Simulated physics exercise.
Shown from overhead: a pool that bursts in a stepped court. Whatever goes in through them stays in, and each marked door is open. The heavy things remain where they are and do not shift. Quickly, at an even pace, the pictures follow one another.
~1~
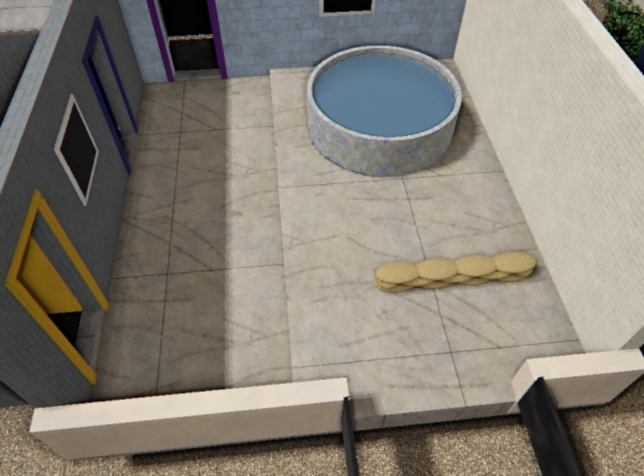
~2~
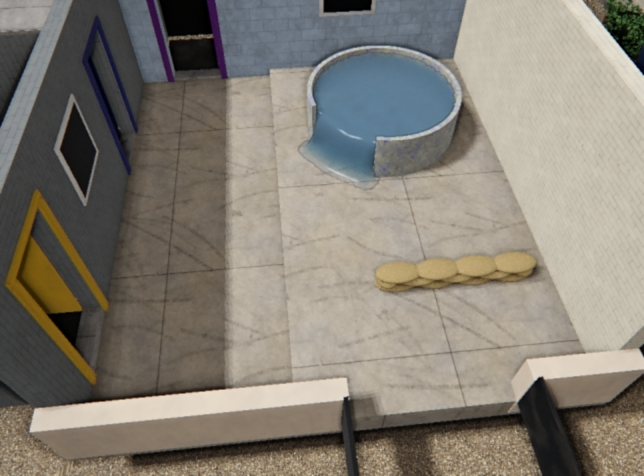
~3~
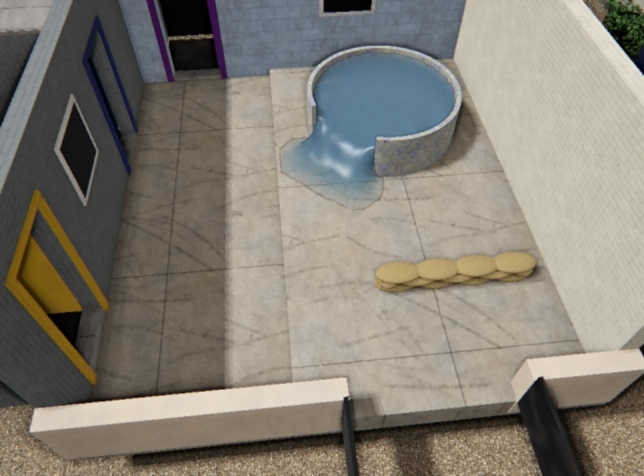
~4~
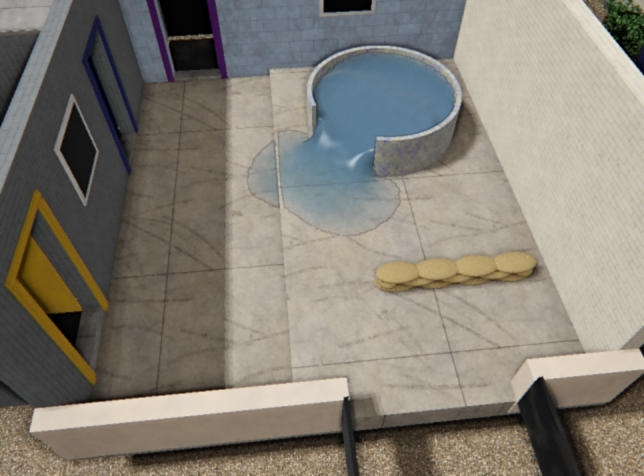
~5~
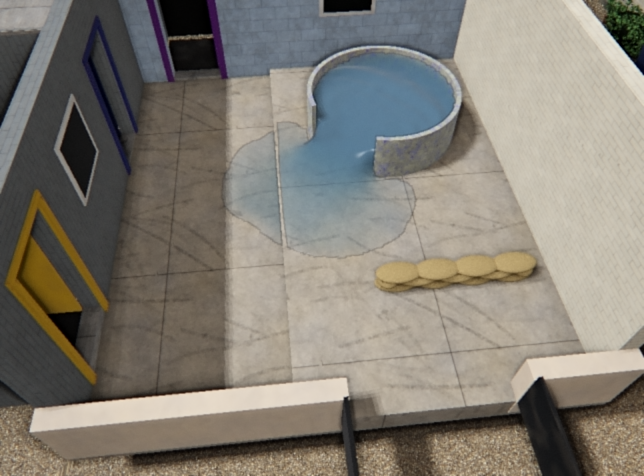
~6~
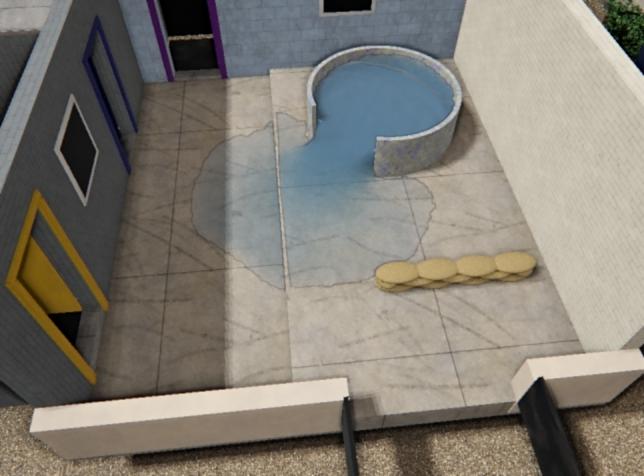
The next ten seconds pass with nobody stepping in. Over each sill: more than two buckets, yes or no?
Blue door: Yes, more; yellow door: Yes, more; purple door: Yes, more.
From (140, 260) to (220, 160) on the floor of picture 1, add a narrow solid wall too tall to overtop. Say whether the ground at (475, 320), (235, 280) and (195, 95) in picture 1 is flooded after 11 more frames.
Taking the points in order - unwetted, wetted, unwetted.
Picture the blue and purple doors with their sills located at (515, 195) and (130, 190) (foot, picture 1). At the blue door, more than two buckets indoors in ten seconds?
My reading: Blue door lets less in.
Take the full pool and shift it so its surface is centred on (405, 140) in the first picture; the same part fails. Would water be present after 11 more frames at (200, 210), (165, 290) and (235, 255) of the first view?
I'd say swamped for the first, swamped for the second and swamped for the third.
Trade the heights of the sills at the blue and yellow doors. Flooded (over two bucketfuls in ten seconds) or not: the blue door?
In short, the blue door remains below the limit.
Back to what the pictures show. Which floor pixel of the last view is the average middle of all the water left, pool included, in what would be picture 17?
I'd put my finger on (311, 187).
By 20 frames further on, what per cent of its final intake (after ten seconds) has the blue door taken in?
Roughly 25 per cent.
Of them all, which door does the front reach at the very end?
It's the one in purple.
A moment on, water covers 45 % of the floor; the blue door not reached, the yellow door wet at the sill, nothing in, the purple door not reached.
Next, water covers 50 % of the floor; the blue door under two buckets in, the yellow door under two buckets in, the purple door not reached.
Then, water covers 55 % of the floor; the blue door over two buckets in, the yellow door over two buckets in, the purple door not reached.
Later, water covers 65 % of the floor; the blue door over two buckets in, the yellow door over two buckets in, the purple door wet at the sill, nothing in.
In the end, water covers 70 % of the floor; the blue door far over two buckets in, the yellow door over two buckets in, the purple door far over two buckets in.
